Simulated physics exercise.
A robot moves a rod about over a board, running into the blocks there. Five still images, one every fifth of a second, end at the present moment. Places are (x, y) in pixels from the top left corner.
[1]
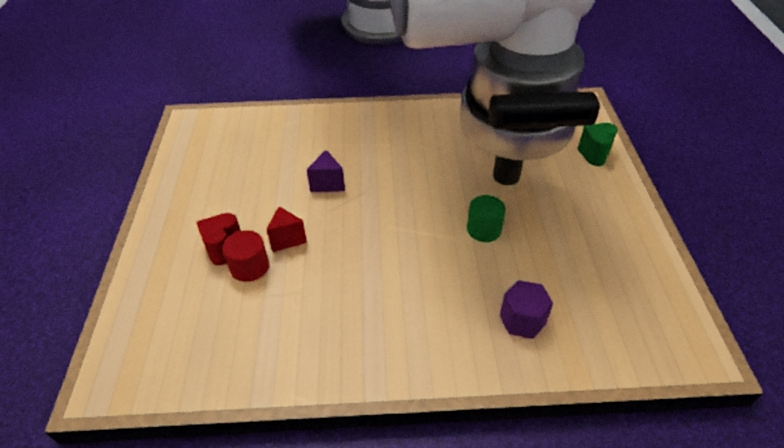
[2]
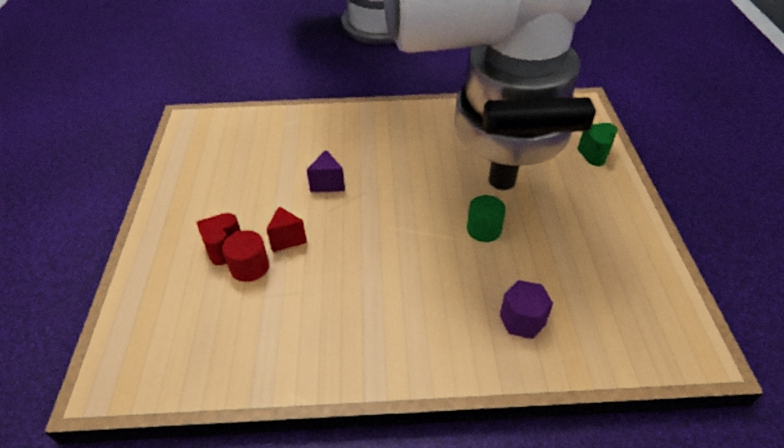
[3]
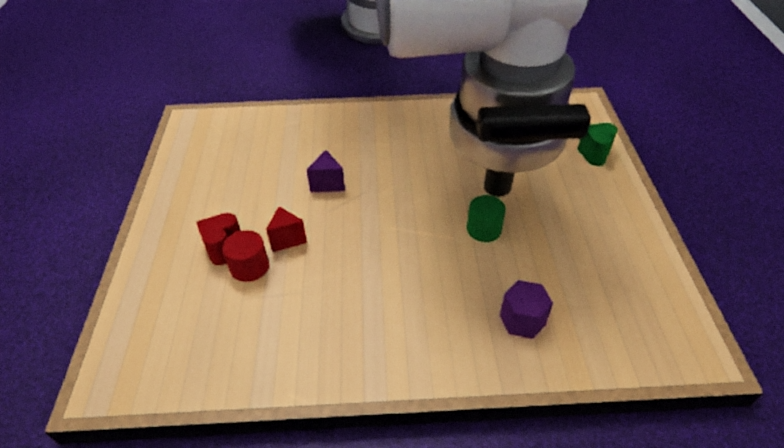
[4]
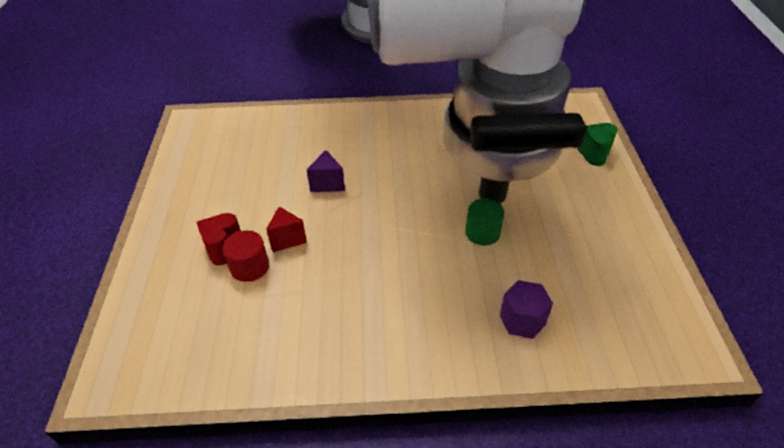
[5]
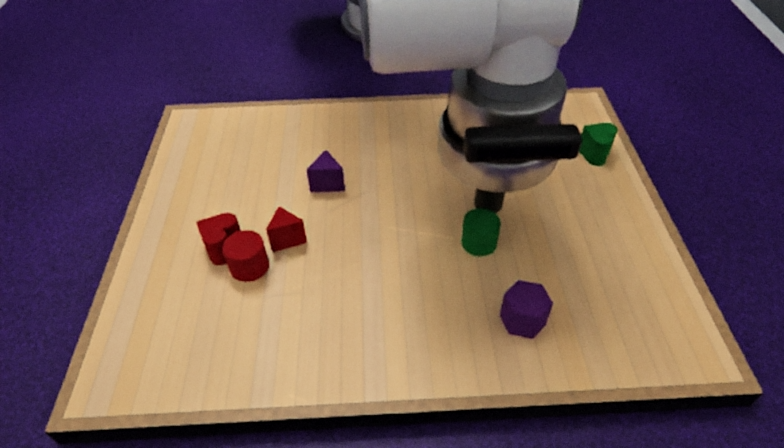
A pale wooden board lies on a deep purple surface, seen from above and in front by a still camera. Red blocks cluster at left near a purple triangular one, with a green cylinder and purple hexagon right of centre and another green block at the upper right. The robot arm moves its dark rod slightly toward the viewer and left, meeting the cylinder and pushing it a short way nearer.
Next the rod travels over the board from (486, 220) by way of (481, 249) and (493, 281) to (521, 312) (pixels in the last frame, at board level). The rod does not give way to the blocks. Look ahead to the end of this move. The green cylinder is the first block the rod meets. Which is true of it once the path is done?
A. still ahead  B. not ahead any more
B: Not ahead any more.
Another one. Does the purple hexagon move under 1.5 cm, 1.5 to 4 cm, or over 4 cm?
The distance will be 1.5 to 4 cm.
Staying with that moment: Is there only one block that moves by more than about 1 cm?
The answer is no.
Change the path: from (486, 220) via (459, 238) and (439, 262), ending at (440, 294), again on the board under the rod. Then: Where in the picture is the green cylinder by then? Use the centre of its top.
That would be at about pixel (478, 274).
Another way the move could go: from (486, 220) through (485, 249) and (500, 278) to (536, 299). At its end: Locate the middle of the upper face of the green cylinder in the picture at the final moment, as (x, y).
It is at (472, 268).
On the path given first. One third of the way, rod at (484, 235); green cylinder at (474, 253).
Two thirds of the way, rod at (496, 266); green cylinder at (471, 277).
At the end, rod at (525, 297); green cylinder at (471, 280); purple hexagon at (546, 322), turned 20° clockwise.
